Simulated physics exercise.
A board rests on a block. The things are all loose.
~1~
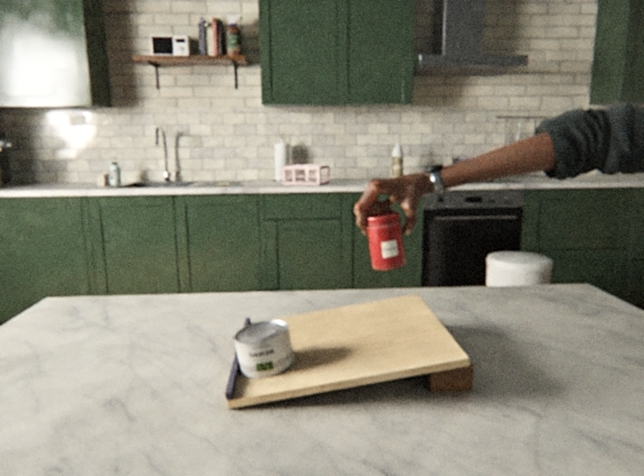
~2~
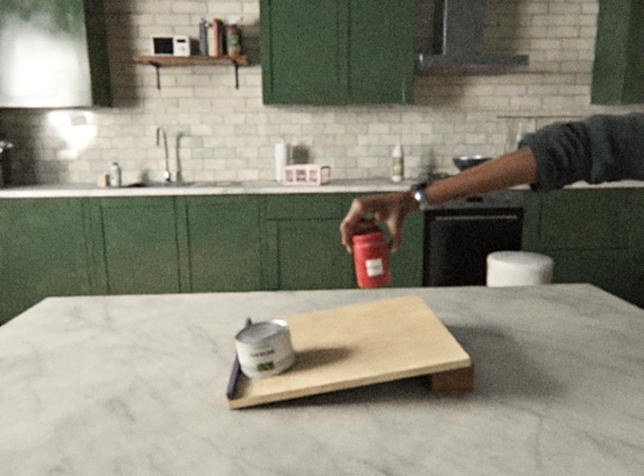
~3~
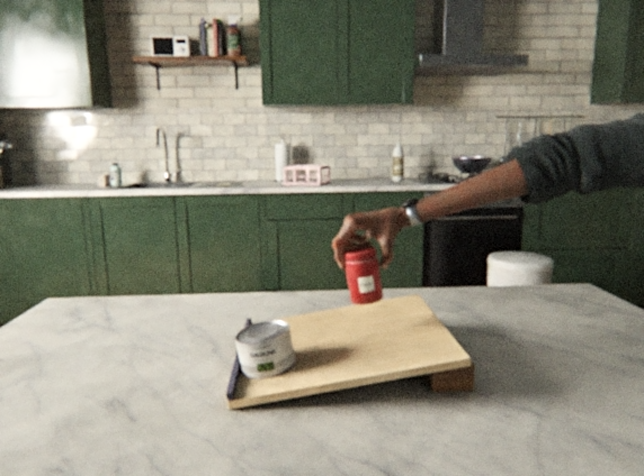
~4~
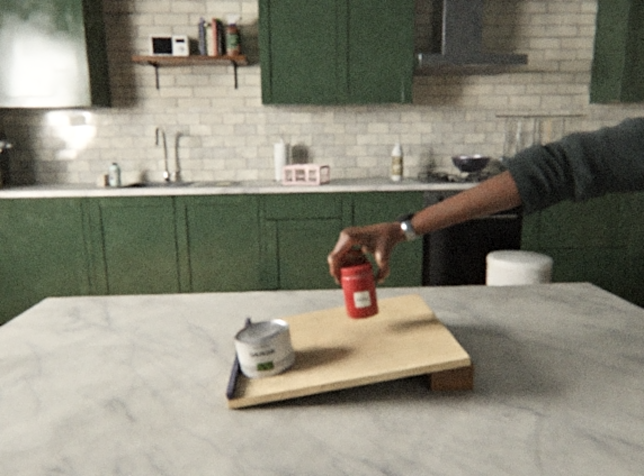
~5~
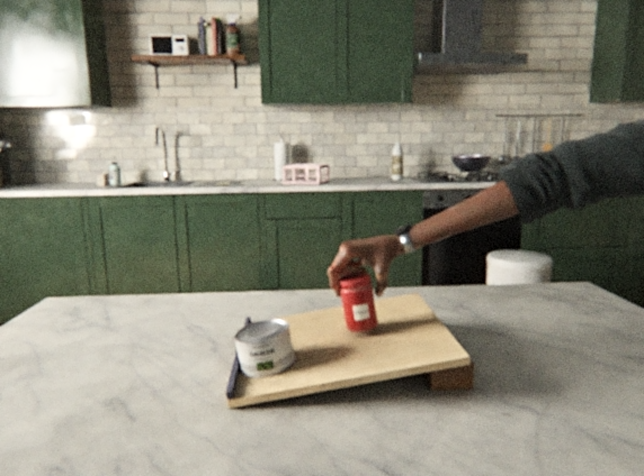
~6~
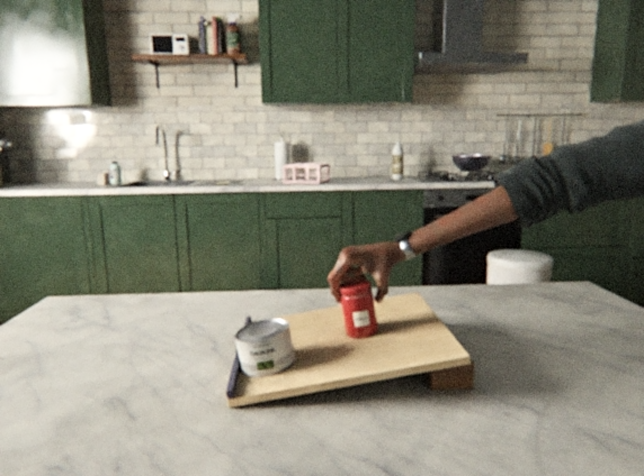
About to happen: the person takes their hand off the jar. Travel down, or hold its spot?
It holds its spot.
Then, 0.20 s after the last picture, nothing has stirred.
Then, 0.40 s after the last picture, red jar resting near (358, 309).
At rest, both in place. Seen from the same camera at the end, red jar near (358, 309). The red jar stays where it is put.
